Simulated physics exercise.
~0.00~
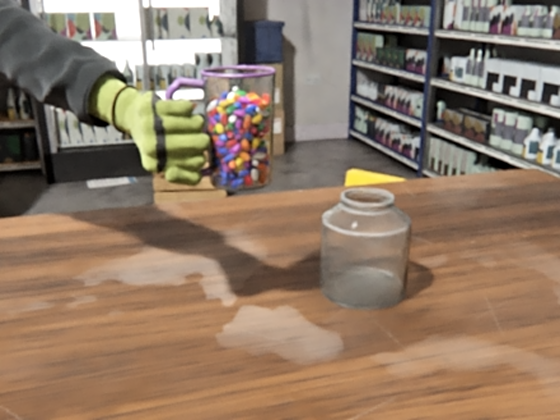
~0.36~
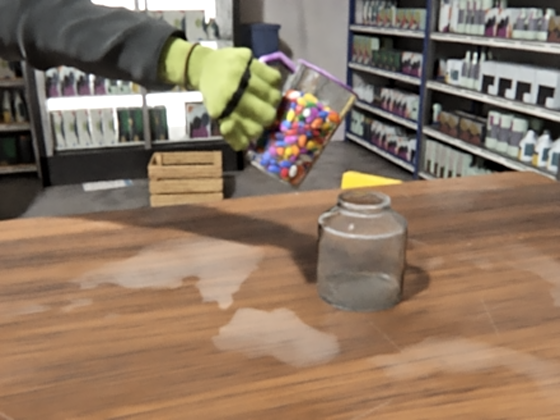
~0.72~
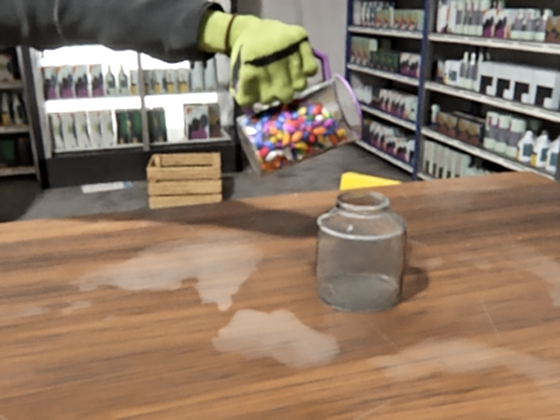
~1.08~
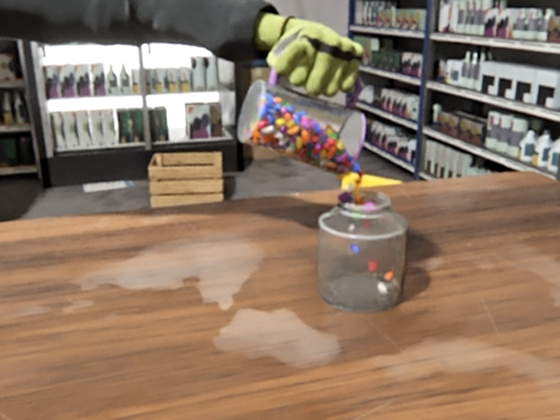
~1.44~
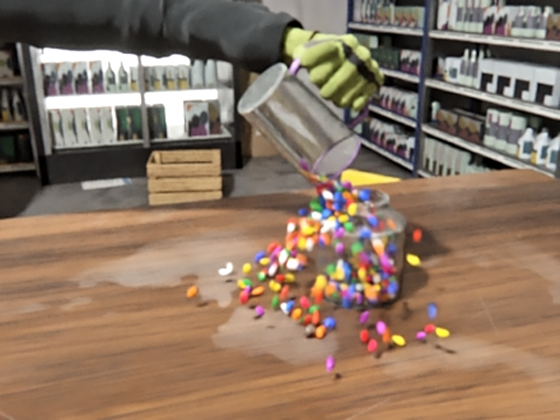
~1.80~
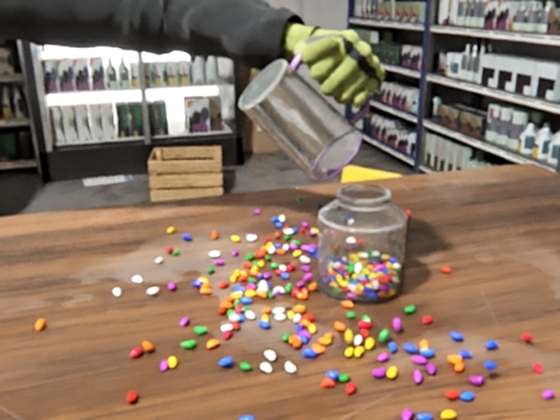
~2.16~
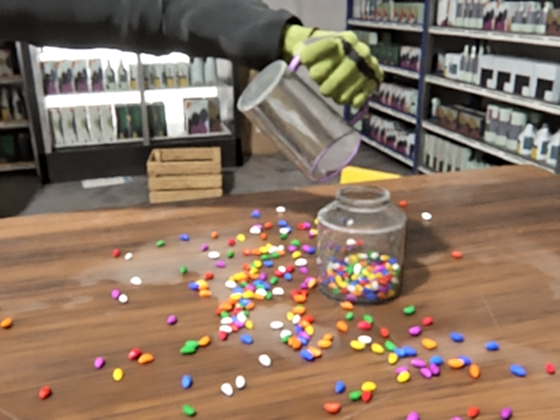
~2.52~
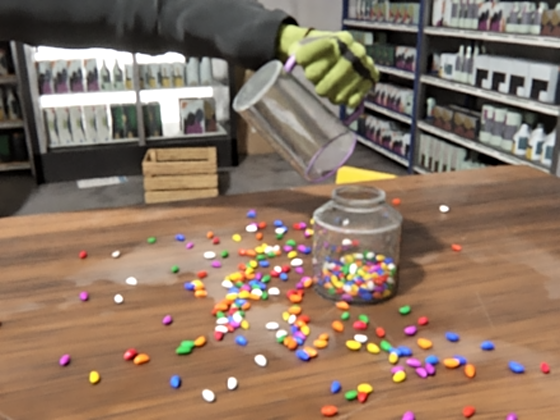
Colorful candies pour from a gloved hand's clear cup, partly filling a jar and scattering widely.
